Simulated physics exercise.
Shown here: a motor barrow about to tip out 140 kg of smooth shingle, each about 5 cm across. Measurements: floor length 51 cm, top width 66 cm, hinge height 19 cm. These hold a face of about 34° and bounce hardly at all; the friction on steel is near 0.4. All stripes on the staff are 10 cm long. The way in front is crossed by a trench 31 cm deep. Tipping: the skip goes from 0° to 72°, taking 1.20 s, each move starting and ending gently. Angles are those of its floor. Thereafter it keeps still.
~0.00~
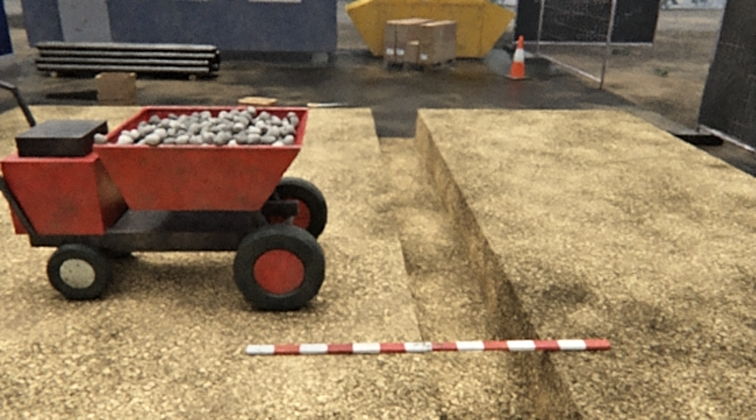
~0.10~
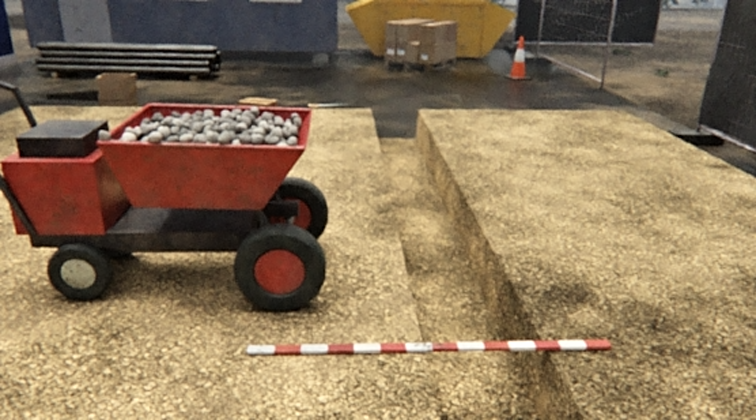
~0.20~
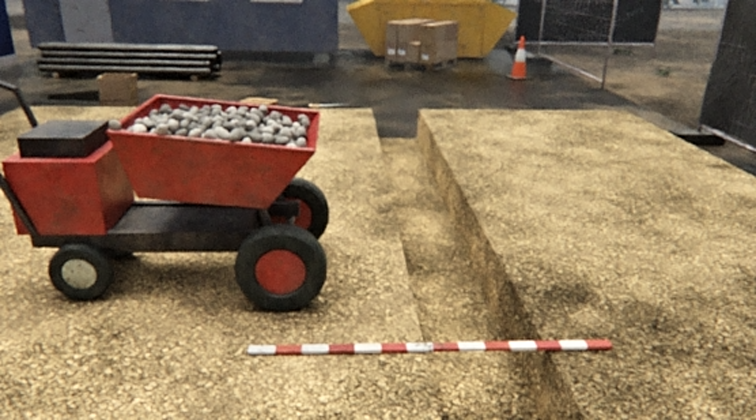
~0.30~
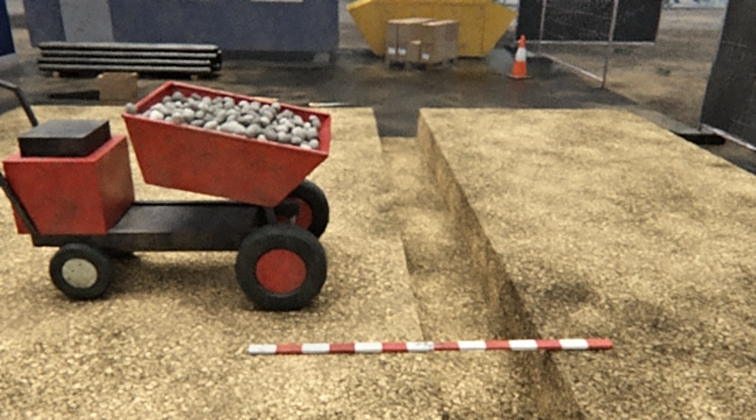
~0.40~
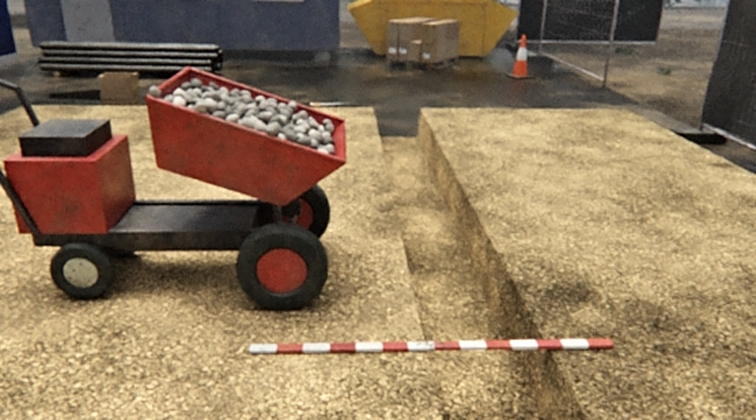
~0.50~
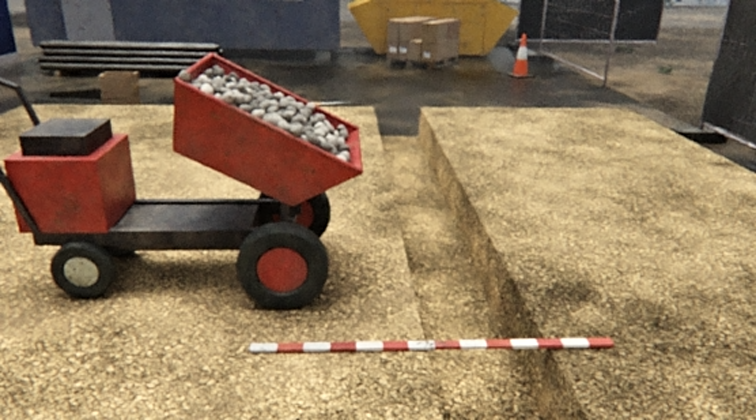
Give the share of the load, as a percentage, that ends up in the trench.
100 %.
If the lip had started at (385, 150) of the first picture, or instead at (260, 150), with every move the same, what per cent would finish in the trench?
First spot about 55, second spot about 85 per cent.
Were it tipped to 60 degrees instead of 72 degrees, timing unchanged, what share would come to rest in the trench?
In that case some 75 per cent.
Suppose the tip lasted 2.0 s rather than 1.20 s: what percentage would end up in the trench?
Around 100 per cent would end in the trench.
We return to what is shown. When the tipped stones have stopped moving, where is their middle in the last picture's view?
About (460, 315).
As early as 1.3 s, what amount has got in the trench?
Roughly 50 percent of the load.
After 0.9 s the floor is at 61°; 99 % in the skip, 1 % short of the trench; the foremost stones are at (420, 208).
After 1.3 s the floor is at 72°; 48 % in the skip, 52 % in the trench; the foremost stones are at (508, 325).
After 1.6 s the floor is at 72°; 20 % in the skip, 80 % in the trench; the foremost stones are at (516, 315).
After 3.6 s the floor is at 72°; 0 % in the skip, 100 % in the trench; the foremost stones are at (517, 310).
